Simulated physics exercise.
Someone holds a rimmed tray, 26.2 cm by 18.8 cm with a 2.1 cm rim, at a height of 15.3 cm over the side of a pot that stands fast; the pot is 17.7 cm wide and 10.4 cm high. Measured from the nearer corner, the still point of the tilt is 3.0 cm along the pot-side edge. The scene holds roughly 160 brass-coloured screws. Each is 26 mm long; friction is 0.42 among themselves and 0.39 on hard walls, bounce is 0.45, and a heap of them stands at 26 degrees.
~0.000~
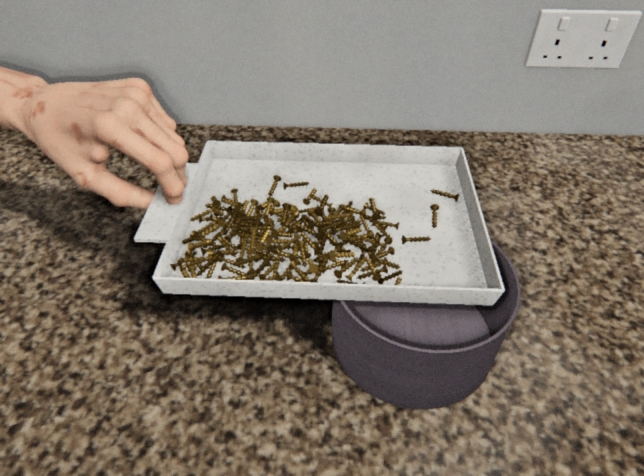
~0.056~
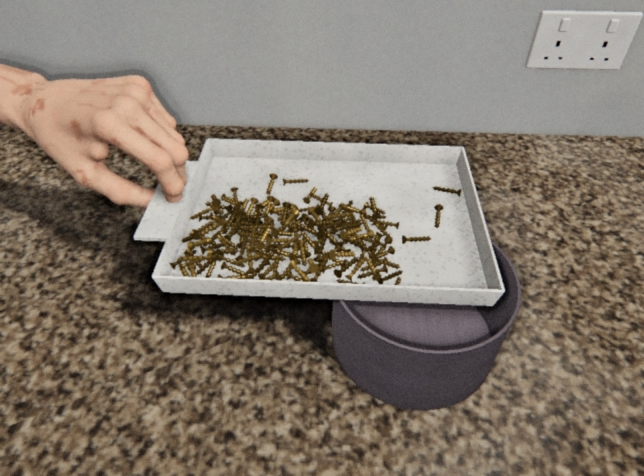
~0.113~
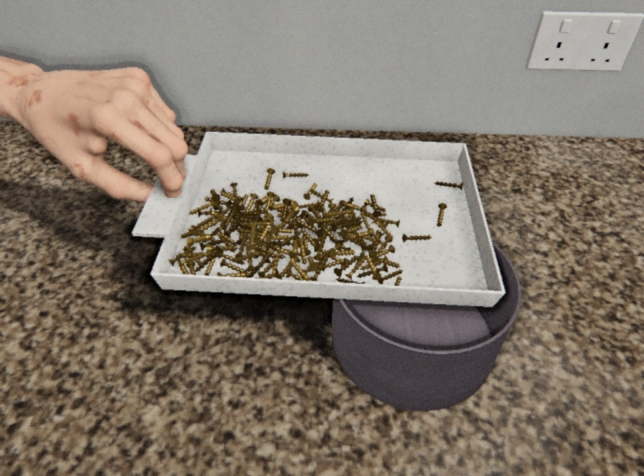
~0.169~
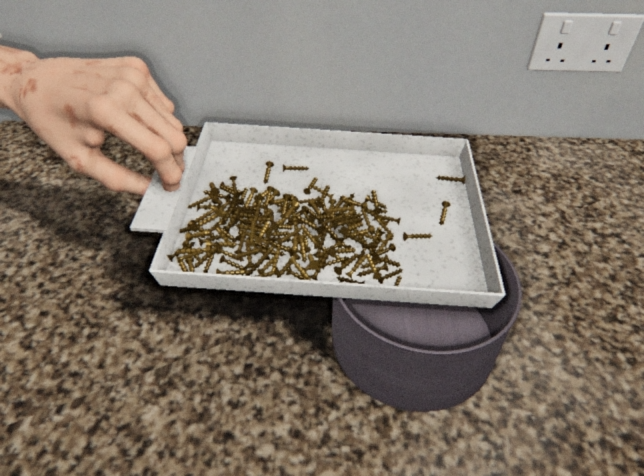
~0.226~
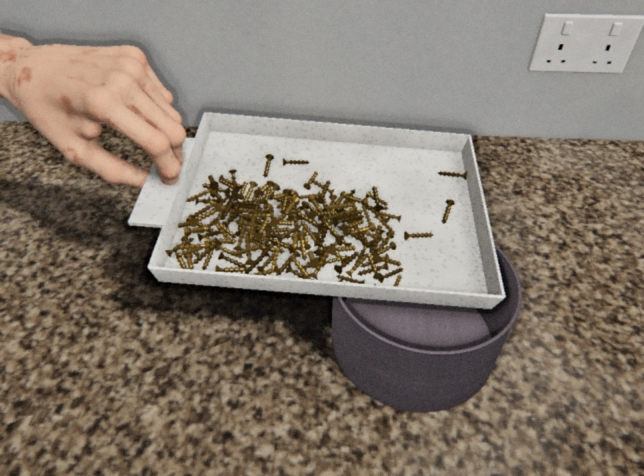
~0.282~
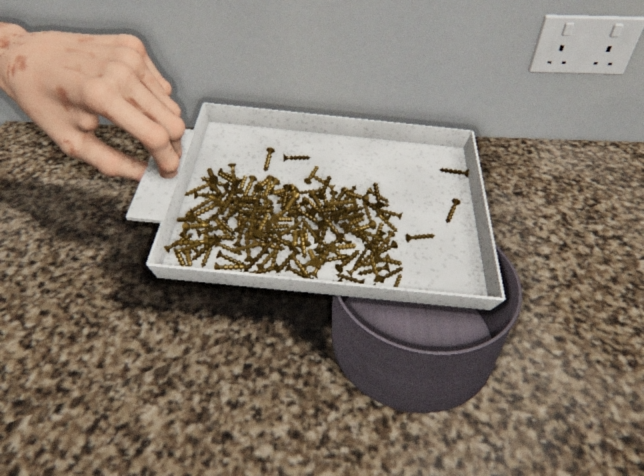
On a speckled worktop by a grey wall with a socket, a hand at the left holds a pale tray of brass-coloured screws over a dark round pot. The tray starts level, then tilts gradually, its left side and far edge rising with the hand, while the screws stay heaped with barely any shift.
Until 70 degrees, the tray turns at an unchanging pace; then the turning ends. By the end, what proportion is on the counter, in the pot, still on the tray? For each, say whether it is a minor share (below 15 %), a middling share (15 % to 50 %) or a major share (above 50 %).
I expect this. Counter - a major share. Pot - a minor share. Tray - a middling share.
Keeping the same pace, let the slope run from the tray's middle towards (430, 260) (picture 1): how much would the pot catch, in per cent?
About 5 per cent.
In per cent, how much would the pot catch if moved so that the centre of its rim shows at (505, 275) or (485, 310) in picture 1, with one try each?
That gives roughly 0 per cent and then 25 per cent.
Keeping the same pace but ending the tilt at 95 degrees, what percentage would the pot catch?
Estimated share: About 5 %.
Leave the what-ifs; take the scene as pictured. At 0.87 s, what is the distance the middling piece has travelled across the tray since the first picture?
2 cm.
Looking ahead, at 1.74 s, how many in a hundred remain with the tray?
Load share: Around 60%.
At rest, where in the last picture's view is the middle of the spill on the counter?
At rest, its centre lies at about (445, 469).
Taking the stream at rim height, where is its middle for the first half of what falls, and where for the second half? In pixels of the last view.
Roughly (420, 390) to start, and after that (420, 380).
After 0.87 s, tilt 39 degrees; the tray holds 100 %, the pot 0 %.
After 1.26 s, tilt 57 degrees; the tray holds 100 %, the pot 0 %.
Then, at 1.74 s, tilt 70 degrees; the tray holds 60 %, the pot 0 %.
At rest (3.2 s), counter 65 %, pot 0 %, tray 35 %.
